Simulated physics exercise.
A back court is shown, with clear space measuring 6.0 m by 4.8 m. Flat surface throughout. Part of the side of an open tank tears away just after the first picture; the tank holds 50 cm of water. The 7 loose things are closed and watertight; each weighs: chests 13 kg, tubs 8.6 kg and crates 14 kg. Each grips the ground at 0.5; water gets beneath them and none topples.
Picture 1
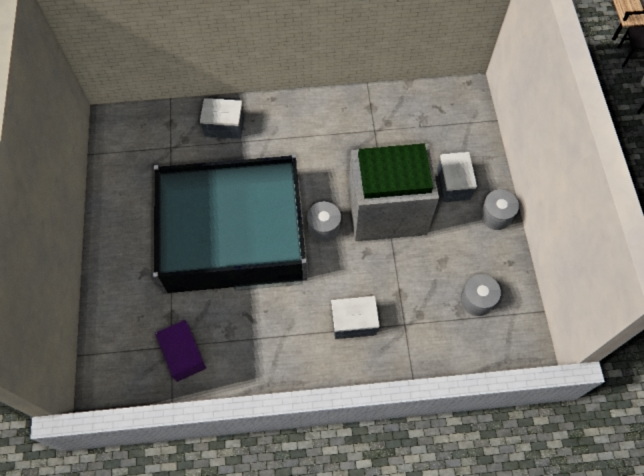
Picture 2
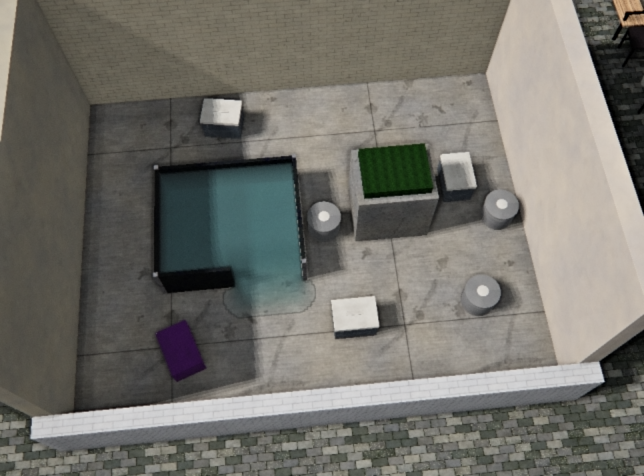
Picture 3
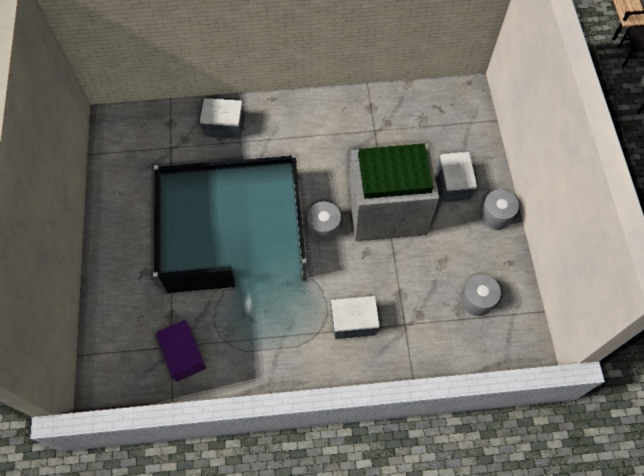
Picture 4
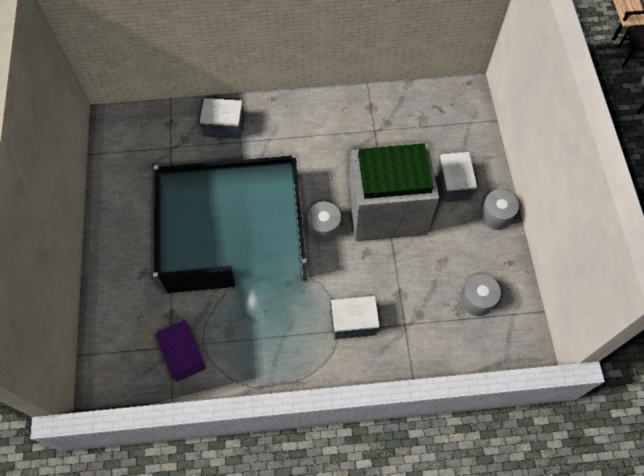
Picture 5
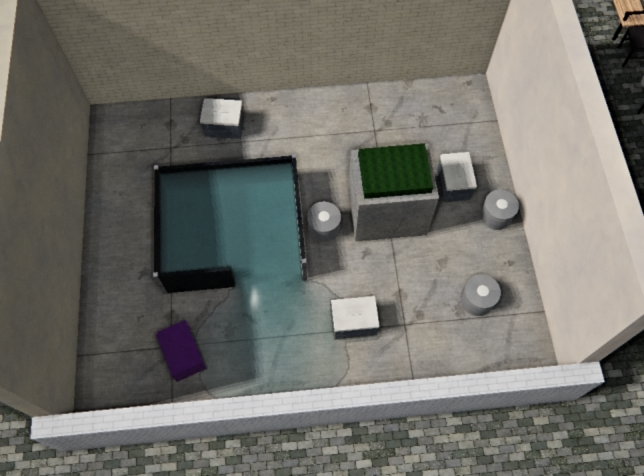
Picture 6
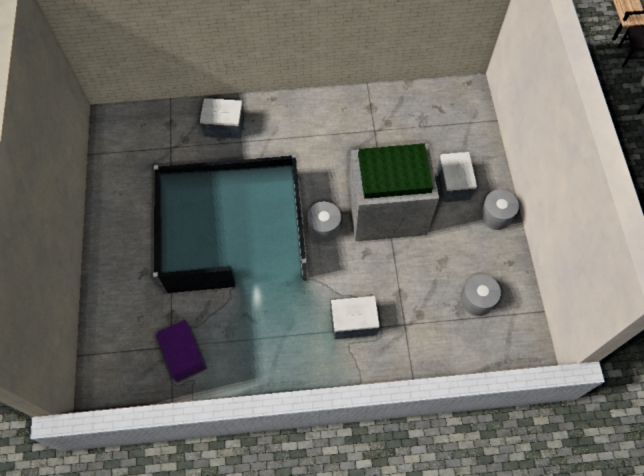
Water spreading from a broken-sided tank across a walled concrete court, while the purple crate and surrounding objects stay still.
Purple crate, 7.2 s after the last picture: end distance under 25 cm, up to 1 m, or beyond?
Up to 1 m.
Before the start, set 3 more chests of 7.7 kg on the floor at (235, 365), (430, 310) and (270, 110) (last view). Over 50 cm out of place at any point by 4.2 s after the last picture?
Beyond it, beyond it, within it.
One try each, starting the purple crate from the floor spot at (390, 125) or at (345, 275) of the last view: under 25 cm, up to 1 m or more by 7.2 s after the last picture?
Well, it scarcely moves on the first try and scarcely moves on the second.
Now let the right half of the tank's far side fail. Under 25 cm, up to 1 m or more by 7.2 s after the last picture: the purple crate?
Outcome for the purple crate: It remains nearly still.
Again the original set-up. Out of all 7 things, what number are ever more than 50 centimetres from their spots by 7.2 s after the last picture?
Total: 4.
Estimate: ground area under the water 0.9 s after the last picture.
About 8.5 m2.
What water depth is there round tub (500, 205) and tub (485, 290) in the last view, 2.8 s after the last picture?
Close to 4 and 6 centimetres.
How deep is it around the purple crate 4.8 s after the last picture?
Somewhere close to 4 cm.
Then, 0.9 s after the last picture the purple crate is near (179, 347), 0.0 m from its start, aground; 0 afloat.
Then, 2.8 s after the last picture the purple crate is near (166, 320), 0.4 m from its start, aground; 1 afloat.
Then, 4.8 s after the last picture the purple crate is near (166, 320), 0.4 m from its start, aground; 2 afloat.
Then, 7.2 s after the last picture the purple crate is near (166, 320), 0.4 m from its start, aground; 1 afloat.
